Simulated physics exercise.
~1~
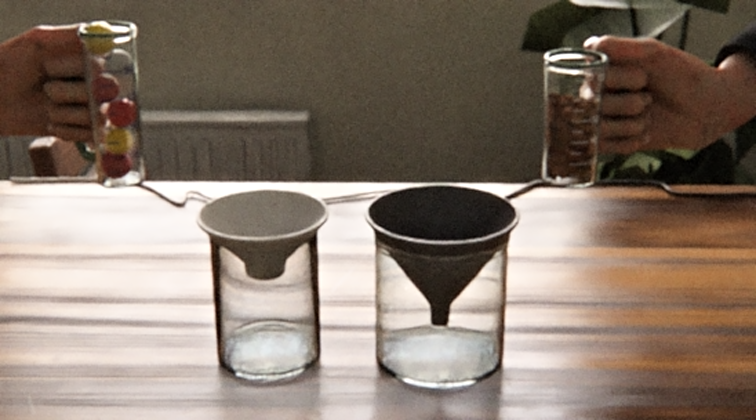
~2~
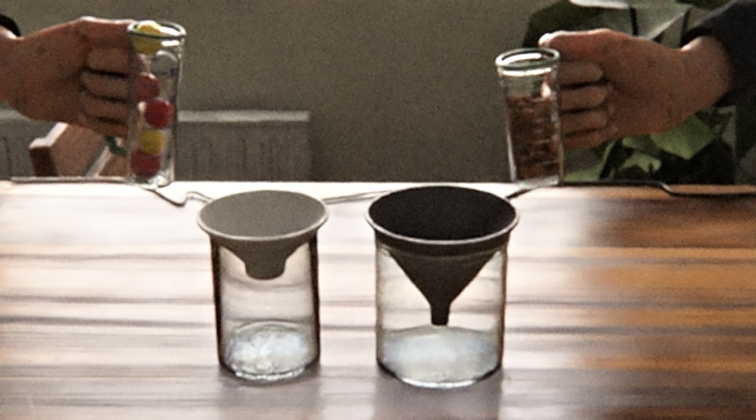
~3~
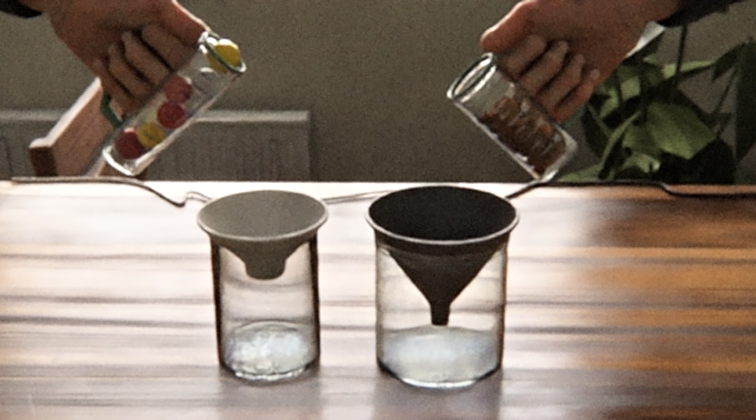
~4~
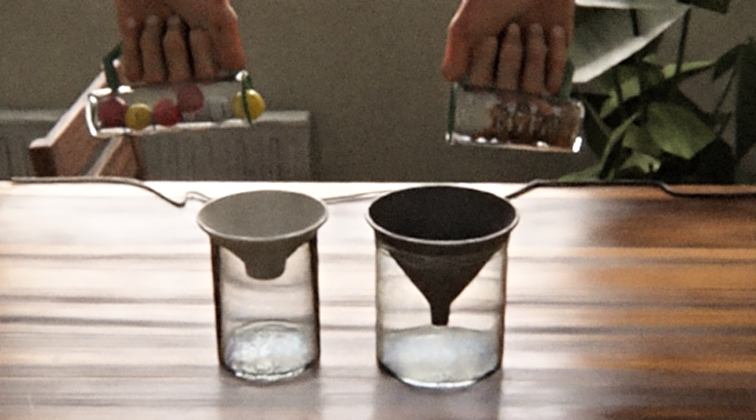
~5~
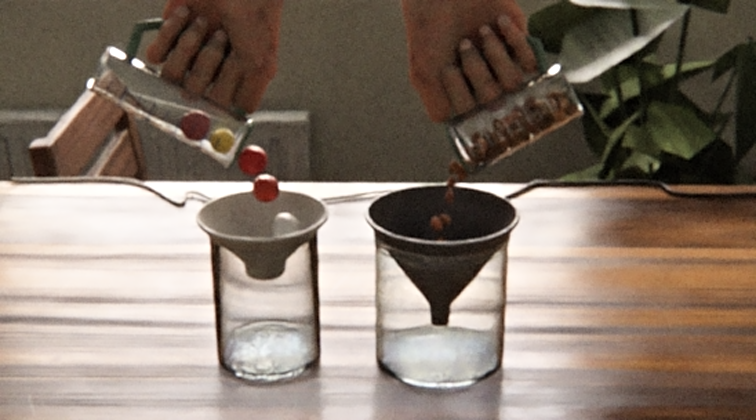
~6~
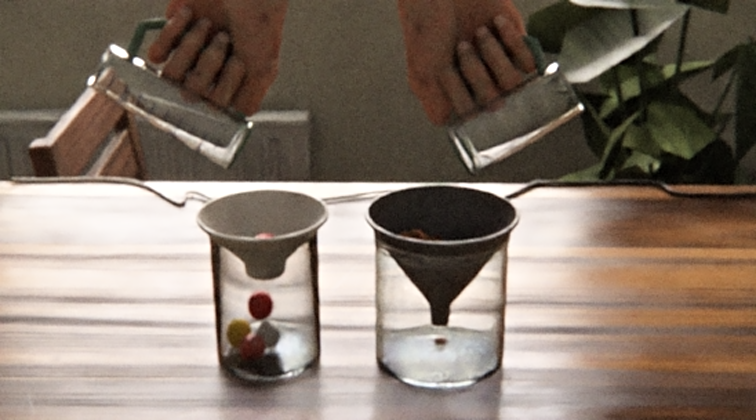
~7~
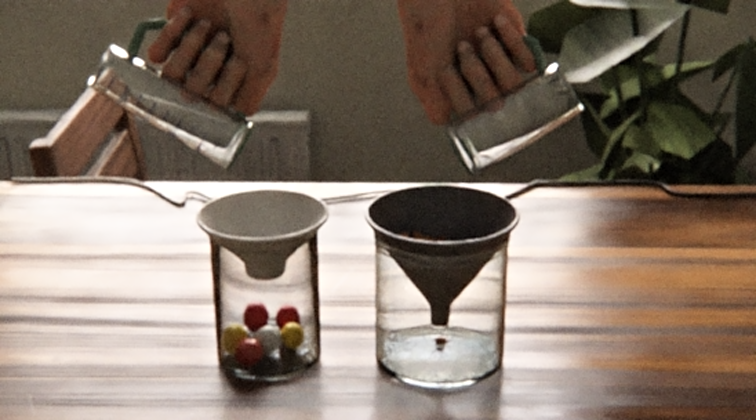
A striped wooden table stands before a grey wall with a radiator and a leafy green plant, seen from the front by a still camera. Two clear jars sit on it, the left topped with a light grey funnel, the right with a dark one. Two hands bring in glass cups, one of red, yellow and pink balls, one of small brown pieces, and tip them over the funnels. The balls tumble out first, then the brown pieces pour. All the balls drop into the left jar, while nearly all the brown pieces stay stuck in the dark funnel.
